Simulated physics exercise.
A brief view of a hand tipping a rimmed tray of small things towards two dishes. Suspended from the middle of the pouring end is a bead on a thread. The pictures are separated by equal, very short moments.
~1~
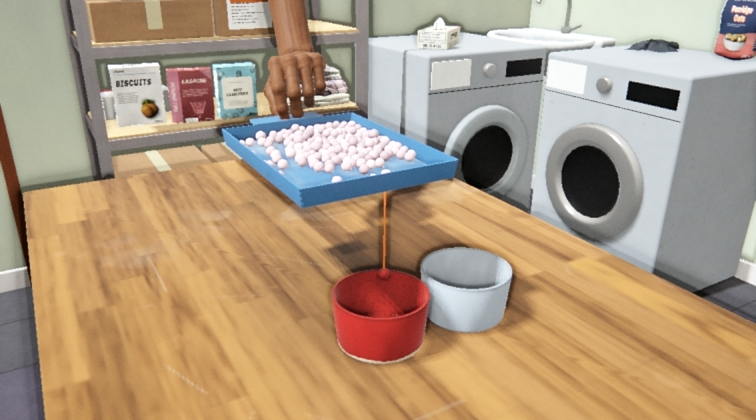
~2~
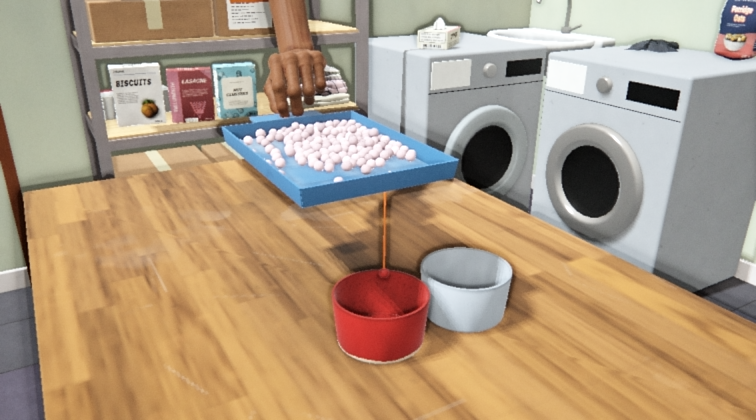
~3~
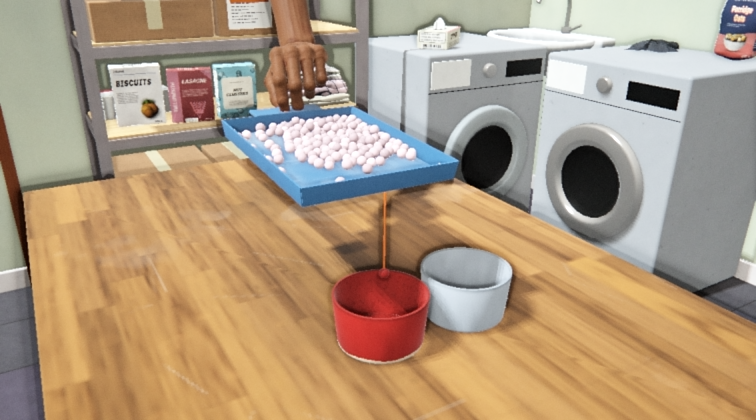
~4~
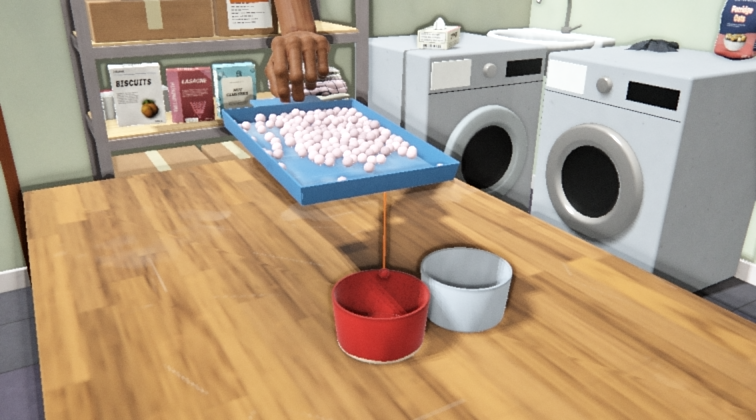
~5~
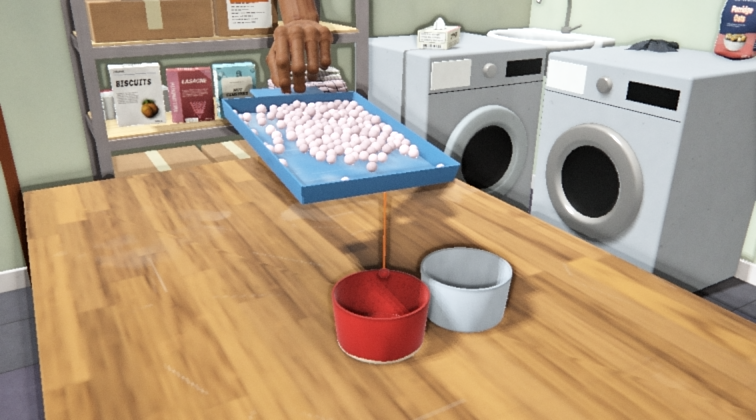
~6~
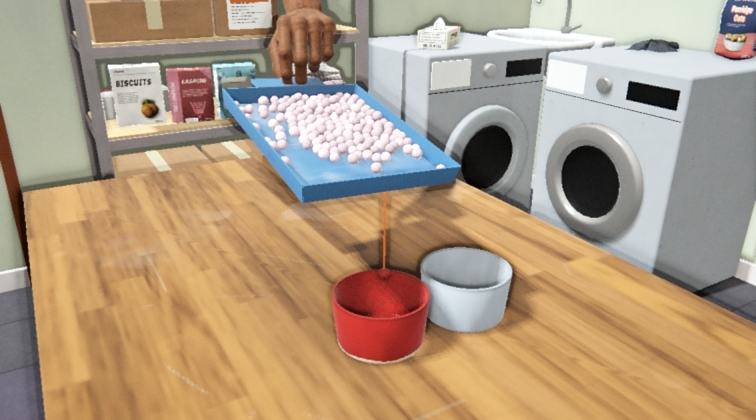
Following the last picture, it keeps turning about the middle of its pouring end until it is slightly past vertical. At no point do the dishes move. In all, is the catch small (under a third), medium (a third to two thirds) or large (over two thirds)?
Medium.
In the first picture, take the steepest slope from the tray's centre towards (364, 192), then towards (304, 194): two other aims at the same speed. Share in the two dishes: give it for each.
20 and 0 per cent, in that order.
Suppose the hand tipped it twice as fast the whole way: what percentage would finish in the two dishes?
Something like 50 in a hundred.
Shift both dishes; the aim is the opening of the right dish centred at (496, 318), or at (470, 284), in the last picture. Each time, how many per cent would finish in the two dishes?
First some 10, then 90 per cent.
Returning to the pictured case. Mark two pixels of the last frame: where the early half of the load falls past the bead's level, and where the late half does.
I'd place the first part at (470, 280) and the rest at (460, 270).
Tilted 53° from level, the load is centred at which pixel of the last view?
The middle of the load sits near (397, 135).
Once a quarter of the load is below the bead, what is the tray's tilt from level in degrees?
It's turned some 80 degrees by then.
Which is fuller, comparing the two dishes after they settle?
That is the right one.
Shortly afterwards, tray tipped steeply; all but a few on the tray; only a few in the air.
Next, tray tipped right over; near a quarter on the tray; a little in the left dish; near a quarter in the right dish; near a quarter outside both; near a quarter in the air.
Some moments later, tray tipped past a quarter turn; a little in the left dish; near half in the right dish; near half outside both.
In the end, tray tipped past a quarter turn; a little in the left dish; near half in the right dish; near half outside both.
